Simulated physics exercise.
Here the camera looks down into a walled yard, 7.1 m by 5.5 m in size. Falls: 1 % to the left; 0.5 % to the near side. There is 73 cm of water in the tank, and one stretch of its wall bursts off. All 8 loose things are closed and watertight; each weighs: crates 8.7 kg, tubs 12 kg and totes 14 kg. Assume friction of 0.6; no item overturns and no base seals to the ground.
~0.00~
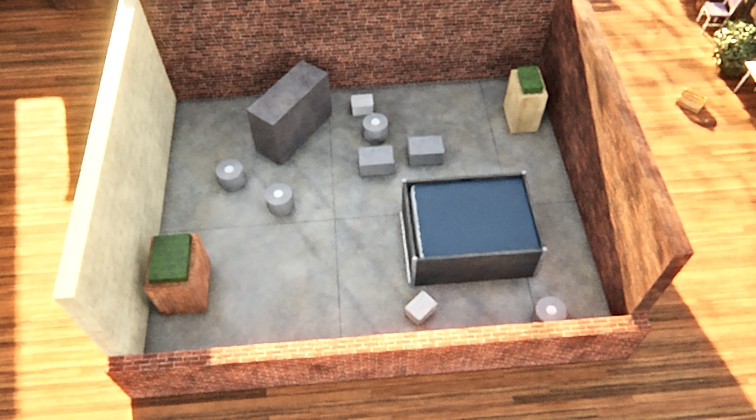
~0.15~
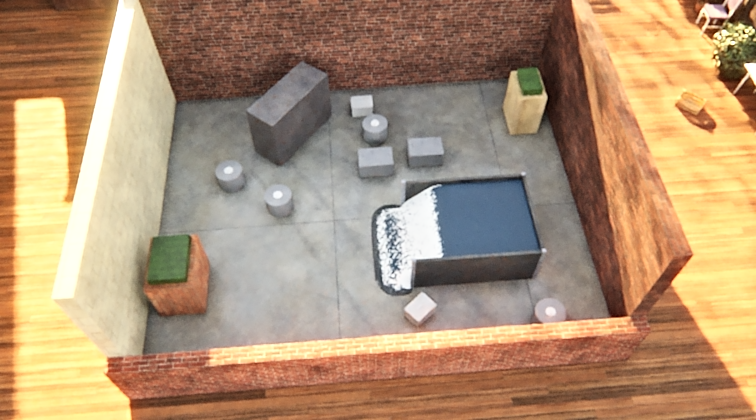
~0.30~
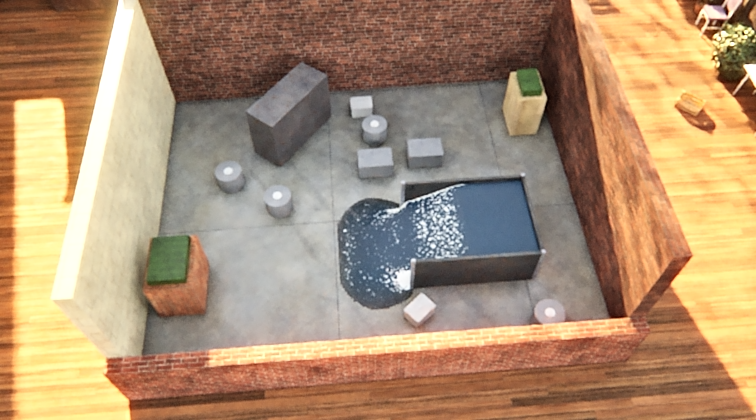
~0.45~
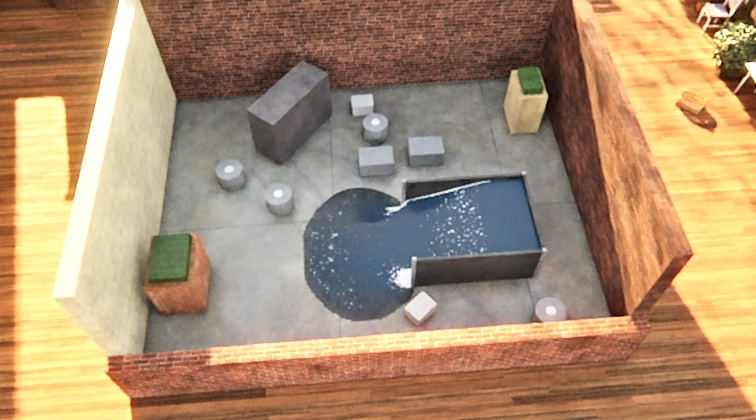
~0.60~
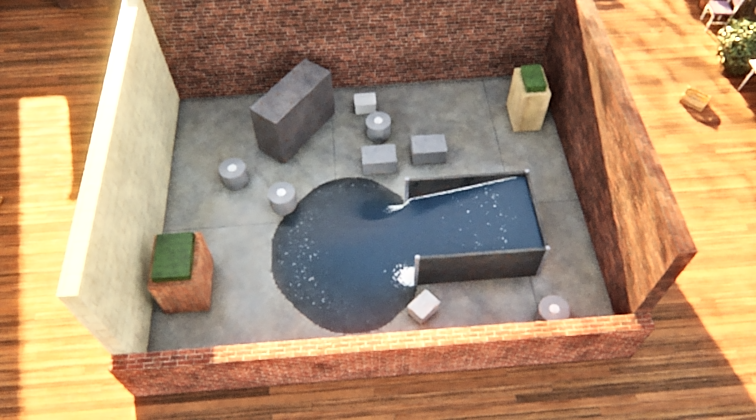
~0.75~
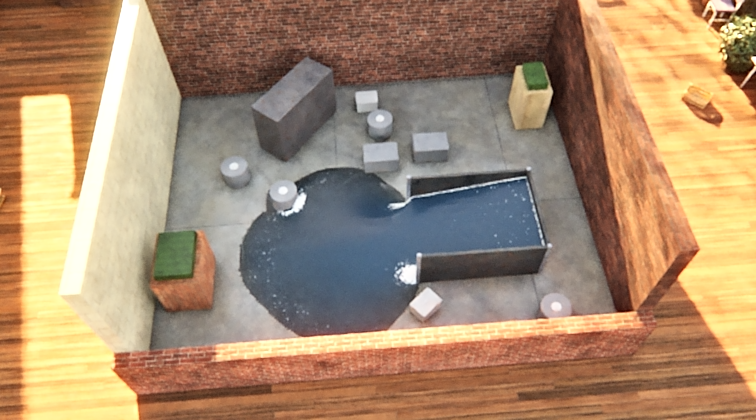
Dark blue water bursting from the left end of a rectangular tank and spreading leftward in a rounded pool across a brick-walled yard.
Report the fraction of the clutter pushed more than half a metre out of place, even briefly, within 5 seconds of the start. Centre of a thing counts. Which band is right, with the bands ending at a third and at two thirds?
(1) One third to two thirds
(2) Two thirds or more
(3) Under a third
The answer is 3.
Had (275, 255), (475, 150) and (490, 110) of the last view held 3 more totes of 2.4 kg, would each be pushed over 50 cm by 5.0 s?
Outcome: Breaks the threshold first, stays within next, stays within last.
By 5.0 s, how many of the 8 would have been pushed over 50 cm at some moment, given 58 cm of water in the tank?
Then the count would be 2.
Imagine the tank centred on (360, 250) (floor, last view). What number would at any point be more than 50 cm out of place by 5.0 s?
That gives 2 of them.
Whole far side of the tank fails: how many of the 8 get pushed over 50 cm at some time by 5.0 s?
In that case the number is 5.
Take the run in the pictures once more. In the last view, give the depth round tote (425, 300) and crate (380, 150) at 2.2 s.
0 and 1 cm.
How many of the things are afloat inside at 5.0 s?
The count is 2.
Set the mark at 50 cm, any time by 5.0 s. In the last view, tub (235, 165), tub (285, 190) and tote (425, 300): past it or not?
Beyond the mark, beyond the mark, within the mark.
After 1.1 s 0 of 8 are over 50 cm from their spots; 0 afloat.
After 2.2 s 2 of 8 are over 50 cm from their spots; 1 afloat.
After 3.5 s 2 of 8 are over 50 cm from their spots; 2 afloat.
After 5.0 s 2 of 8 are over 50 cm from their spots, and 2 have been at some point; 2 afloat.
